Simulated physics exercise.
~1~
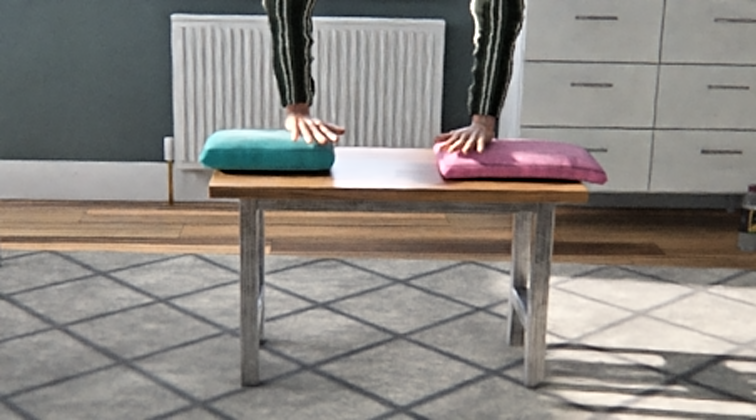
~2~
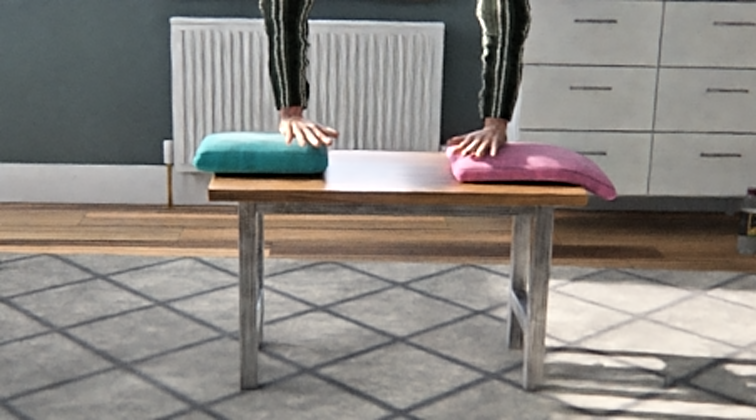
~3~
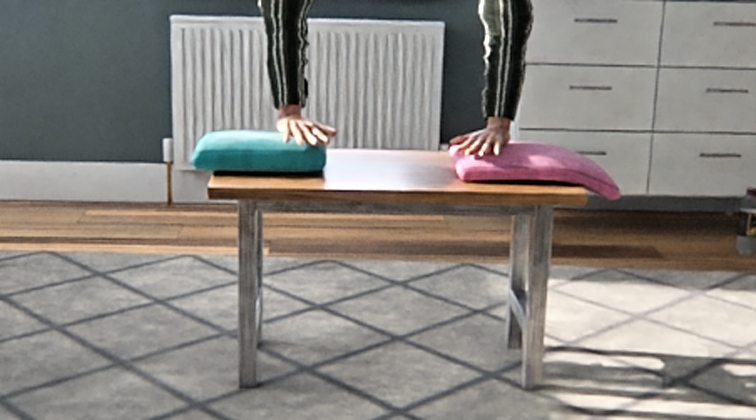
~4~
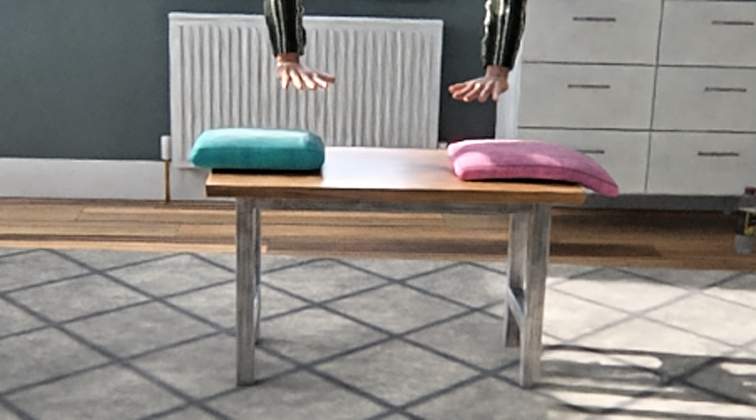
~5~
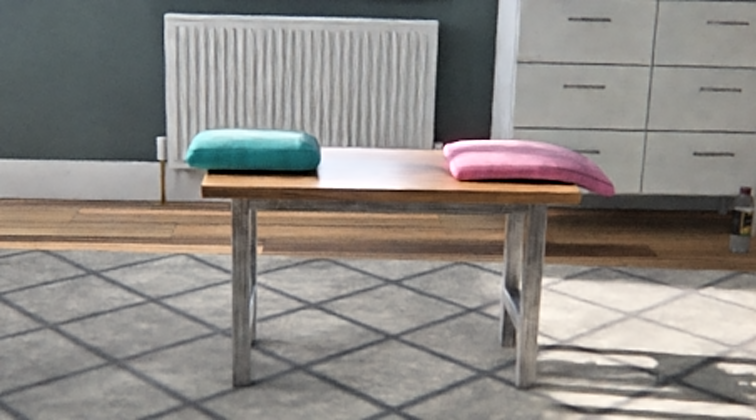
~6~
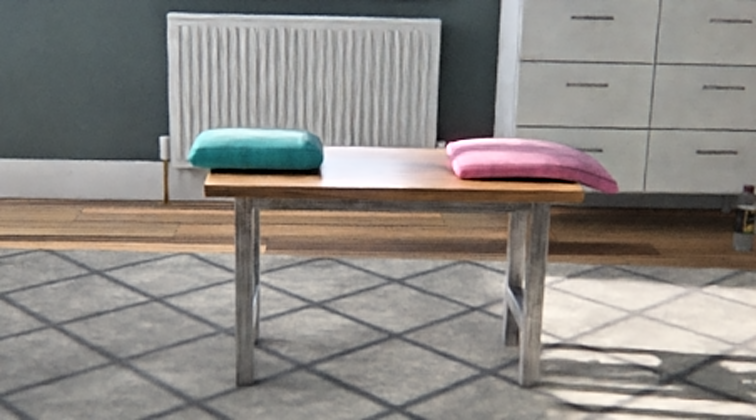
A turquoise rice sack and a pink folded blanket lie at opposite ends of a wooden-topped side table with grey legs, seen from the front by a slightly swaying camera. The table stands on a grey rug with a diamond pattern, before a white radiator and pale drawers. Two hands in dark striped sleeves press on the items and push them slightly outward, the sack left and the blanket right. The palms then lift off and withdraw upward out of view. Both items stay on the tabletop, the blanket's corner jutting past the right edge.
